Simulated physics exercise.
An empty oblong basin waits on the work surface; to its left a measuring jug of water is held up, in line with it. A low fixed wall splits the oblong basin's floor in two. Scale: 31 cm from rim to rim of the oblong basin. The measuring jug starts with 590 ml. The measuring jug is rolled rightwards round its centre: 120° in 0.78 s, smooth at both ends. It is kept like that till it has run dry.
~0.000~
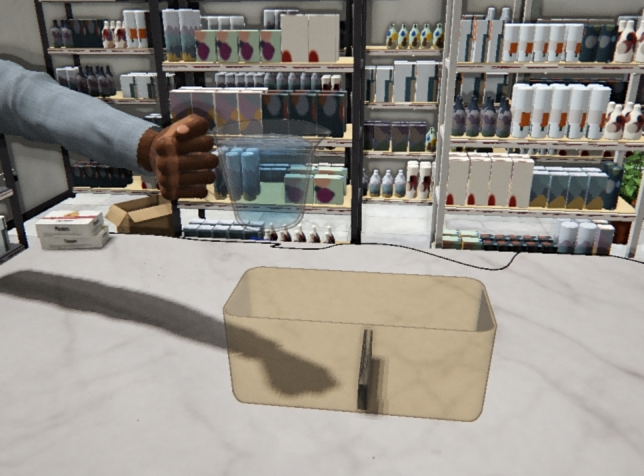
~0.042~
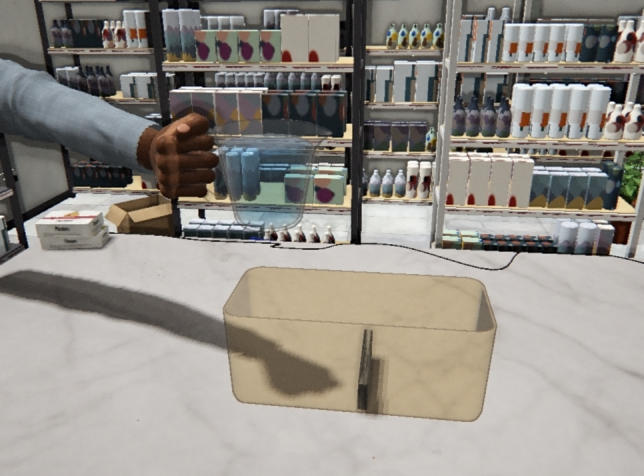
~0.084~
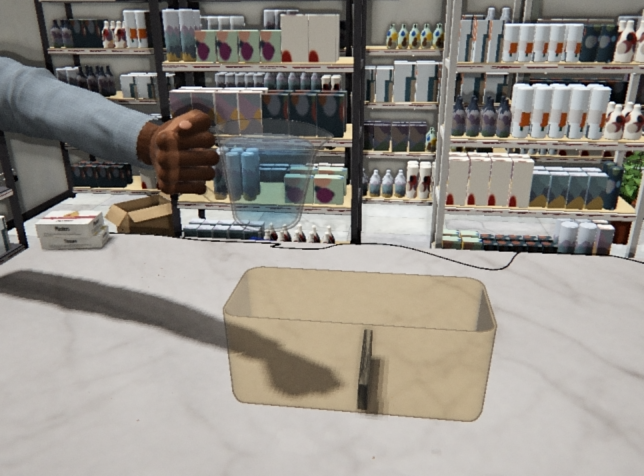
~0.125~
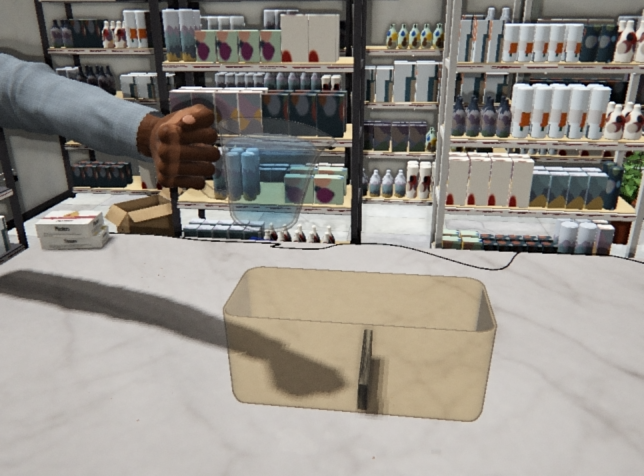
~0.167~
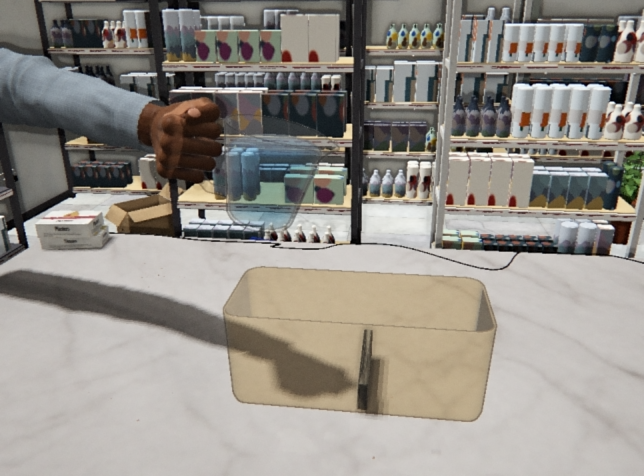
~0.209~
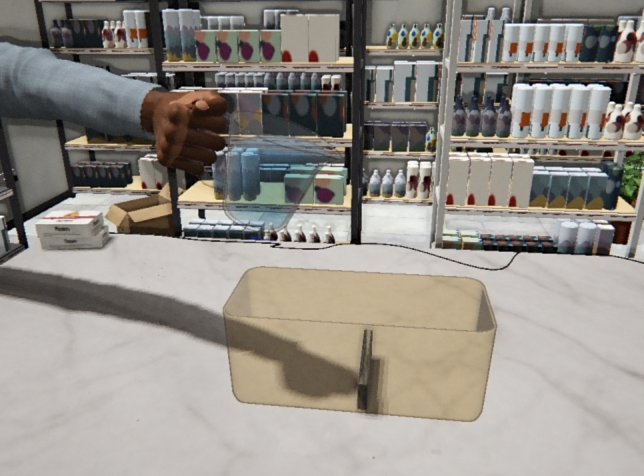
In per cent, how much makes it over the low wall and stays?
Roughly 54 per cent is past the wall.
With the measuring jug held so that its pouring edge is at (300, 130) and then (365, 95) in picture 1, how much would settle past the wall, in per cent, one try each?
First 25, then 80 per cent.
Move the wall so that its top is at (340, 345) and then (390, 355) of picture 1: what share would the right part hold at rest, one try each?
In turn about 85 and 25 per cent.
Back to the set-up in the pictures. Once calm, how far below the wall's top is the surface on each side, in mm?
Some 26 mm on the left and 20 mm on the right.
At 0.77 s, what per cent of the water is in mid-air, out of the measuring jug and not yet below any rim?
About 8 per cent.
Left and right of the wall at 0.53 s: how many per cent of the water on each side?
Left about 0, right about 20.
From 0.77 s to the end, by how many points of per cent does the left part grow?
About 8 per cent.
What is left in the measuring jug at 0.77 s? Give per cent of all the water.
Near 2 in a hundred.
Then, 0.53 s in, the tilt is 92° and 50 per cent is still to pour, 0 is left of the wall and 20 right of it.
Then, 0.77 s in, the tilt is 120° and 2 per cent is still to pour, 36 is left of the wall and 54 right of it.
Then, 1.01 s in, the tilt is 120° and 0 per cent is still to pour, 44 is left of the wall and 54 right of it.
Then, 1.28 s in, the tilt is 120° and 0 per cent is still to pour, 44 is left of the wall and 54 right of it.
Finally, 44 per cent lies left of the wall, 54 right of it and 2 outside.
